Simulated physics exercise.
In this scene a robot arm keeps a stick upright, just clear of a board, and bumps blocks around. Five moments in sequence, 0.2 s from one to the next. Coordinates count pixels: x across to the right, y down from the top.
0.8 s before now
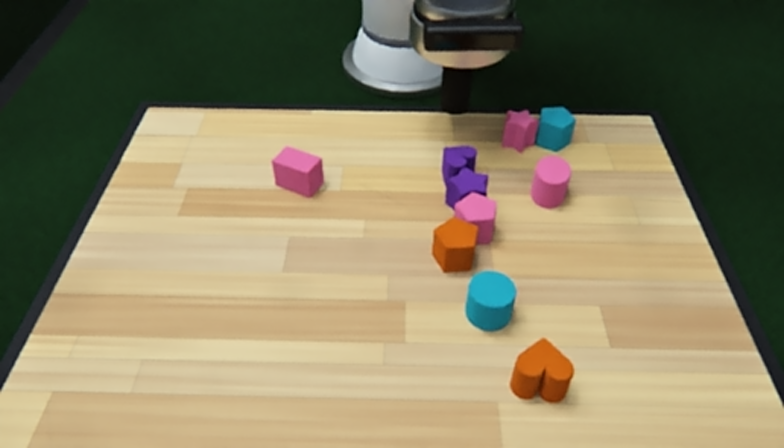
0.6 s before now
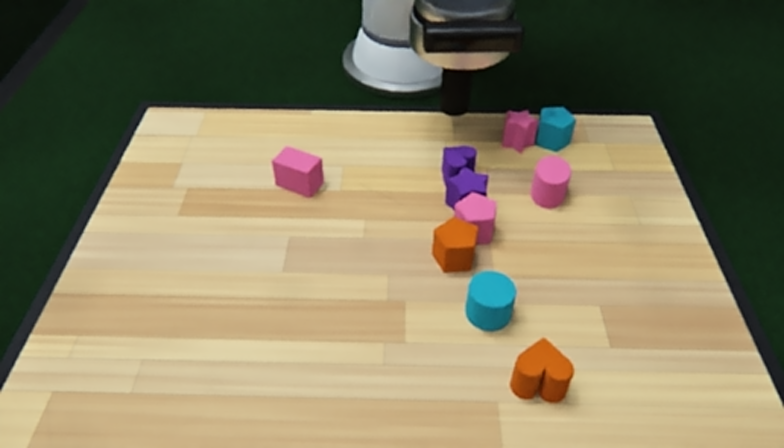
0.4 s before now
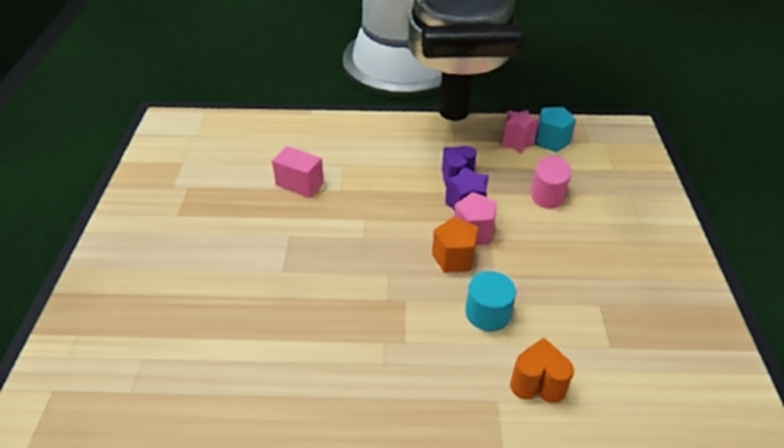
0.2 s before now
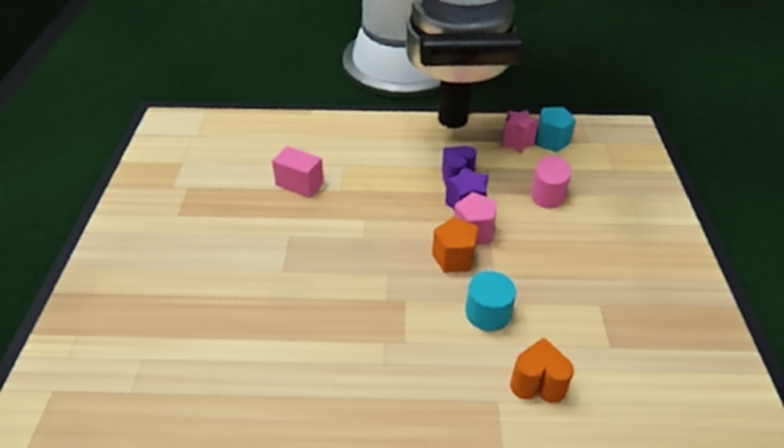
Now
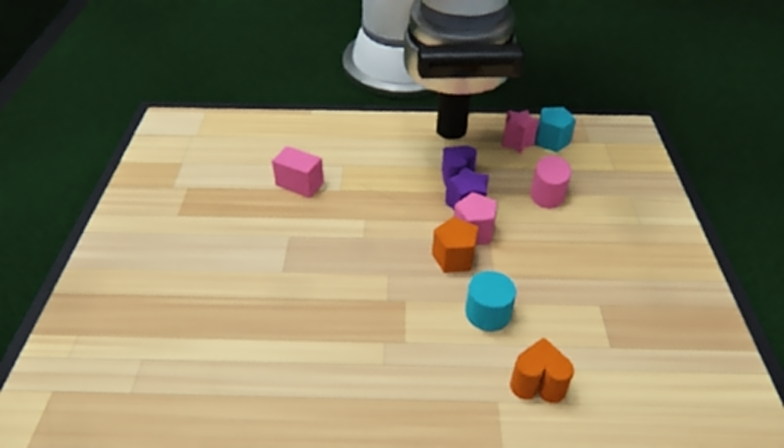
A robot arm with a dark stick starts at the far edge of a wooden board and inches slightly toward the viewer, drawing closer to a purple heart block. The pink, orange, purple and teal blocks scattered across the board all stay where they are.
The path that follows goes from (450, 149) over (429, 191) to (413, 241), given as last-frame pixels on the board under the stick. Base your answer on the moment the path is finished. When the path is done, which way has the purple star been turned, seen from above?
Viewed from above: Clockwise.
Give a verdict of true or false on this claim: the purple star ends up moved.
It is true.
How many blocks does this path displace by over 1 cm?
It will shift two blocks.
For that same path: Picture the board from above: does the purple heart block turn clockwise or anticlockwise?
Answer: Against the clock.
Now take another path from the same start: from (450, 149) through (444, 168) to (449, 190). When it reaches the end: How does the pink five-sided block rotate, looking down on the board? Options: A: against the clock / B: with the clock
Option B.
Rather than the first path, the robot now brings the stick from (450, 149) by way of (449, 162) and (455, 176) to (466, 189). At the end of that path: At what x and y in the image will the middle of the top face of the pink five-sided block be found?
Its top middle will sit at (499, 231).
What follows on the original path. One third of the way, stick at (436, 158); purple heart block at (462, 163), turned 45° anticlockwise; purple star at (481, 184), turned 20° clockwise; pink five-sided block at (480, 209).
Two thirds of the way, stick at (424, 188); purple heart block at (462, 165), turned 75° anticlockwise; purple star at (484, 185), turned 25° clockwise; pink five-sided block at (481, 210).
At the end, stick at (414, 223); orange five-sided block not moved; purple heart block at (462, 165), turned 75° anticlockwise; purple star at (484, 185), turned 25° clockwise; pink five-sided block at (481, 210).
